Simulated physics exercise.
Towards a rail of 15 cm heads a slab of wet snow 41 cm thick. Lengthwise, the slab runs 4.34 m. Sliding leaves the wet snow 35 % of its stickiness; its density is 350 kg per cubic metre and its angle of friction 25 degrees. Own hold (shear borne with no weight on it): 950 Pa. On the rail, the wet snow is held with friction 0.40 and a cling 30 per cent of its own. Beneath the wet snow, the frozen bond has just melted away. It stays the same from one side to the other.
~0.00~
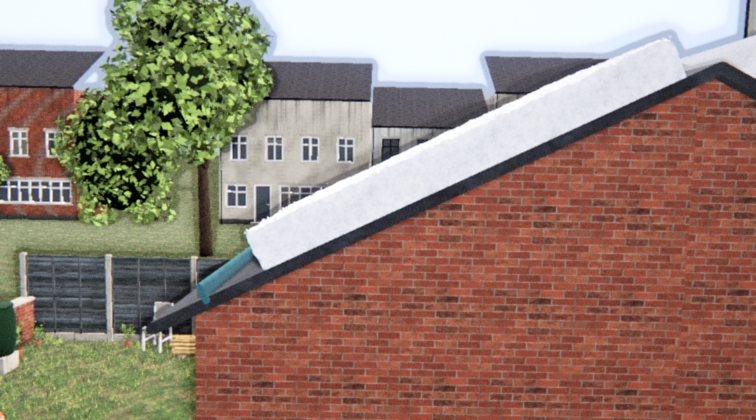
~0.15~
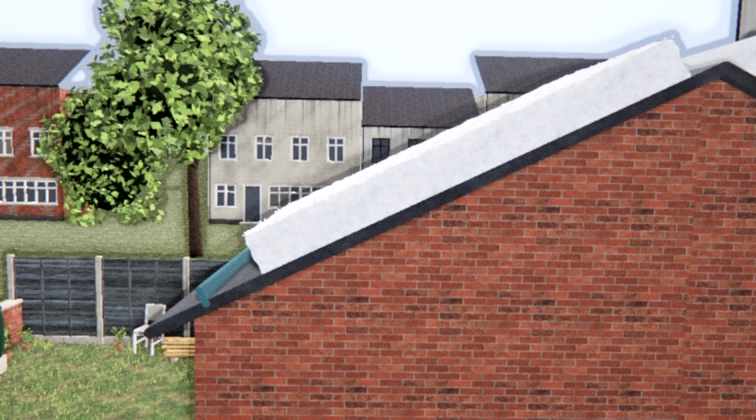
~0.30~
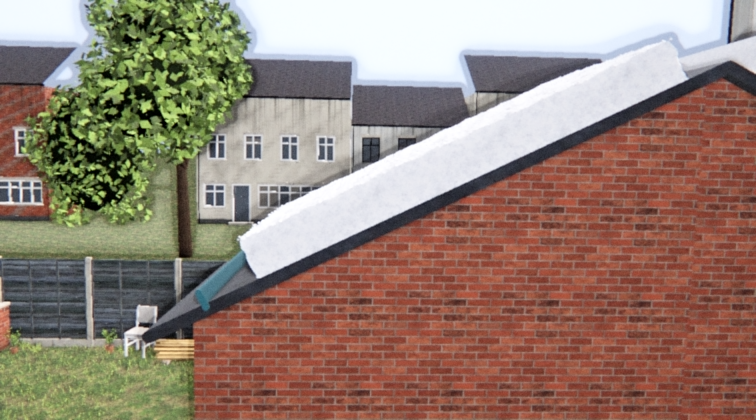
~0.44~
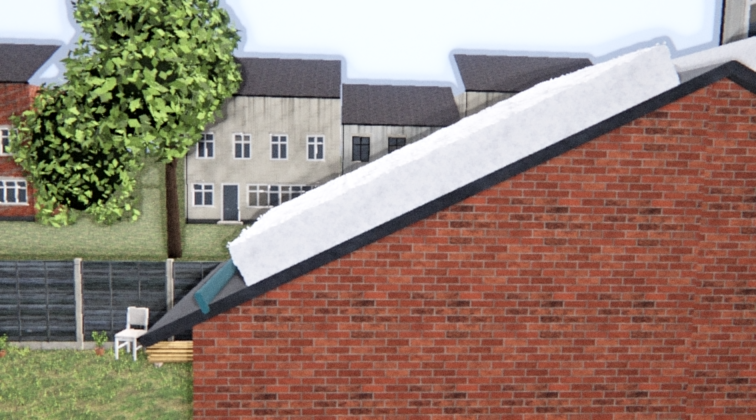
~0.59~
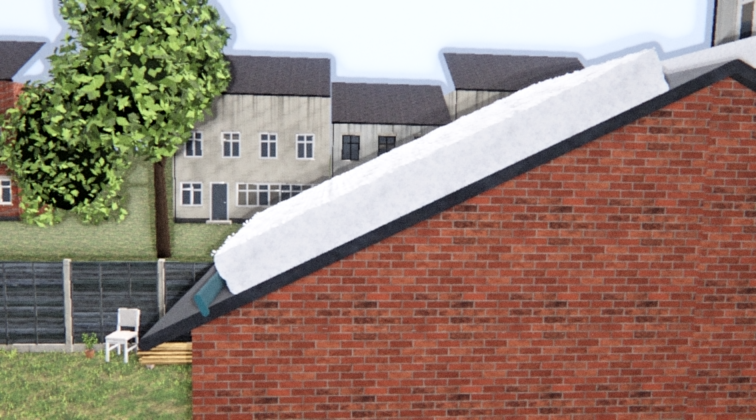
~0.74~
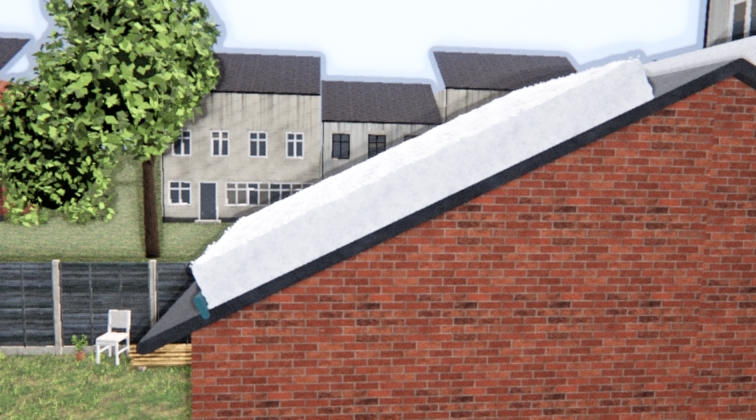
A long, thick slab of white snow lies on the sloping roof of a red brick building, seen from the side with the gable wall filling the right. Behind it stand a leafy green tree, grey and red houses, a dark fence and a white chair on grass. The slab slides down leftward, slowly then faster, over a teal strip near the eave, as the camera drifts, shifting the background left.
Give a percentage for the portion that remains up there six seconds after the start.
54 %.
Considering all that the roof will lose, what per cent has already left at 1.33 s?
Close to 10 percent.
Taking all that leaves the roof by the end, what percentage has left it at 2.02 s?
About 60 %.
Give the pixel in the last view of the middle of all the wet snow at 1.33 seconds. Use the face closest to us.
Estimated pixel: (336, 222).
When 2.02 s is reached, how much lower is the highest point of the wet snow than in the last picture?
Roughly 0.8 metres.
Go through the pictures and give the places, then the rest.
The first frame shows foremost bit of the wet snow at (247, 239).
The second frame shows foremost bit of the wet snow at (246, 242), its middle shifted 1.9 cm.
The third frame shows foremost bit of the wet snow at (241, 246), its middle shifted 8.0 cm.
The fourth frame shows foremost bit of the wet snow at (230, 253), its middle shifted 19 cm.
The fifth frame shows foremost bit of the wet snow at (215, 261), its middle shifted 34 cm.
The sixth frame shows foremost bit of the wet snow at (193, 273), its middle shifted 54 cm, 1 % of it past the rail, in one piece.
After 1.33 s, 96 % of the snow is on the roof.
After 2.02 s, 74 % of the snow is on the roof.
After 2.71 s, 64 % of the snow is on the roof.
After 3.40 s, 55 % of the snow is on the roof.
After 6.00 s, 54 % of the snow is on the roof.
